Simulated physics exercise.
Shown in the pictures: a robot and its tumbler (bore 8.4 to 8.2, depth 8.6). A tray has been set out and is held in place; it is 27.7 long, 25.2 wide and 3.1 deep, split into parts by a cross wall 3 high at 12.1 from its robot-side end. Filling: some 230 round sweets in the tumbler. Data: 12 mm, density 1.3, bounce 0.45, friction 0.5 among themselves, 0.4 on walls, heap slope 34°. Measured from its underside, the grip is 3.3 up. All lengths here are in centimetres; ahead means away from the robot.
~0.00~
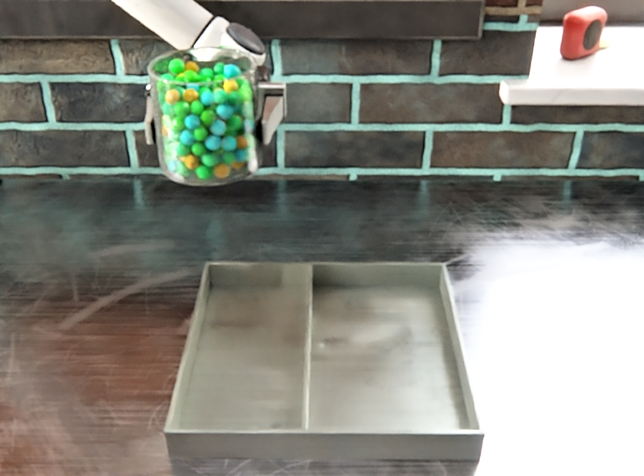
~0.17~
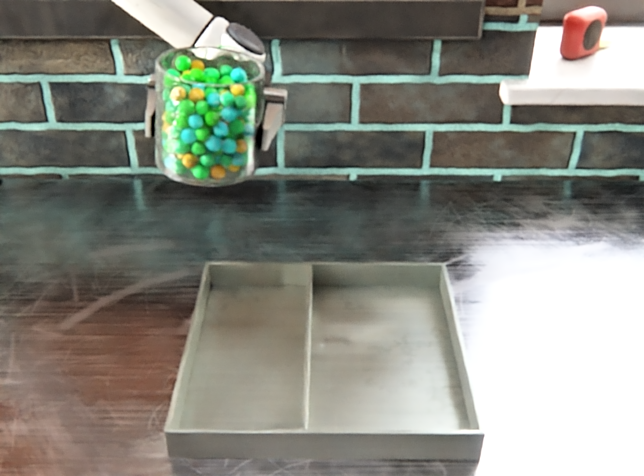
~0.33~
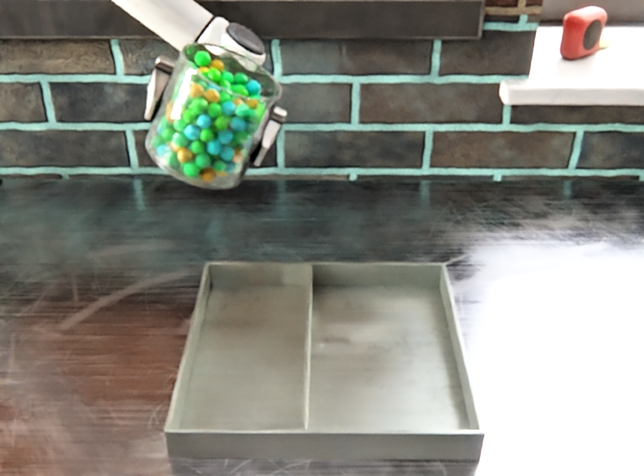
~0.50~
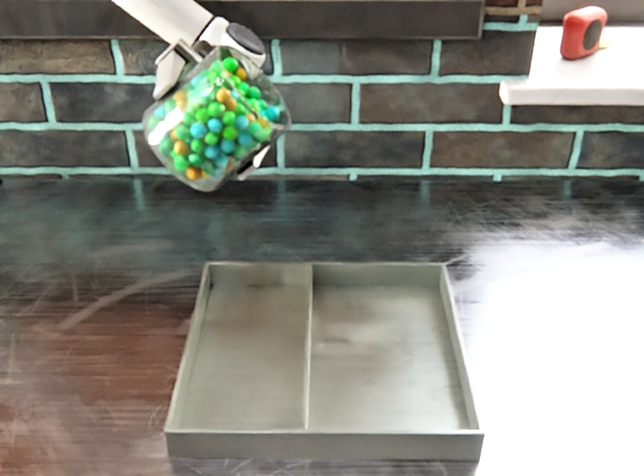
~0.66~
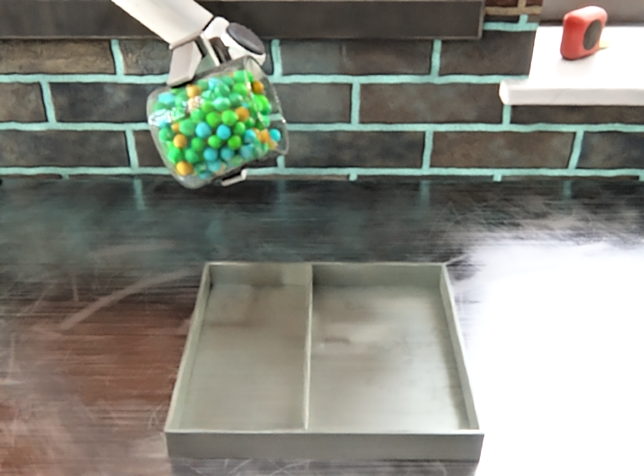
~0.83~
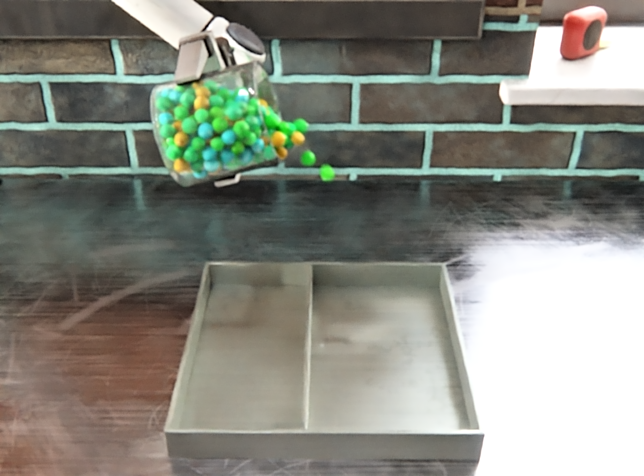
A dark, streaked tabletop before a brick wall with teal mortar is seen from slightly above by a still camera. A pale robot arm at the upper left grips a clear tumbler of green, blue and orange sweets, above an empty grey divided tray, with a red object on the white ledge at right. The gripper tilts the upright tumbler rightward until a few sweets tumble past its rim.
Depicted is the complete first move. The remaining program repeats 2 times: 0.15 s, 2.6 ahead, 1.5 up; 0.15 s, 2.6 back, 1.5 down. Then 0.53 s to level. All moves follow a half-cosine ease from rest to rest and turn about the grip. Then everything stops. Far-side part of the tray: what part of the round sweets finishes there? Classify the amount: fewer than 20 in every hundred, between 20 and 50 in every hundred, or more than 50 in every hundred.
Between 20 and 50 in every hundred.
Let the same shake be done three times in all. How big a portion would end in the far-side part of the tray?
It would come to around 35 %.
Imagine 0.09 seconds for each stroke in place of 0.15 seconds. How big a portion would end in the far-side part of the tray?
Then about 60 per cent.
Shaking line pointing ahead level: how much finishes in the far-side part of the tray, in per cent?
You'd expect near 25 percent of it there.
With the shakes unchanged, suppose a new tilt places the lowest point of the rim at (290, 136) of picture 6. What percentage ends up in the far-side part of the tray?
The share is about 15 percent.
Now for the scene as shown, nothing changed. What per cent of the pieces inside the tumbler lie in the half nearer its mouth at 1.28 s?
Something near 45 per cent is there.
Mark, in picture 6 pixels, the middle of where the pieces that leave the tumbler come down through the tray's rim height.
Near (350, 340).
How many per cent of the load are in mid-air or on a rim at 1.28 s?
I'd reckon close to 4 per cent.
After 1.28 s, tilted 75° forward, highest piece 30 above the table; 187 in the tumbler, 33 in the far-side part, 10 in flight or on a rim.
After 1.73 s, tilted 29° forward, highest piece 31 above the table; 155 in the tumbler, 68 in the far-side part, 3 in the robot-side part, 2 on the table or floor, 2 in flight or on a rim.
After 2.16 s, level, highest piece 30 above the table; 155 in the tumbler, 70 in the far-side part, 3 in the robot-side part, 2 on the table or floor.
After 3.21 s, level, highest piece 30 above the table; 155 in the tumbler, 70 in the far-side part, 3 in the robot-side part, 2 on the table or floor.
In the end, 155 in the tumbler, 70 in the far-side part, 3 in the robot-side part, 2 on the table or floor. That is 30 % in the far-side part of the tray.
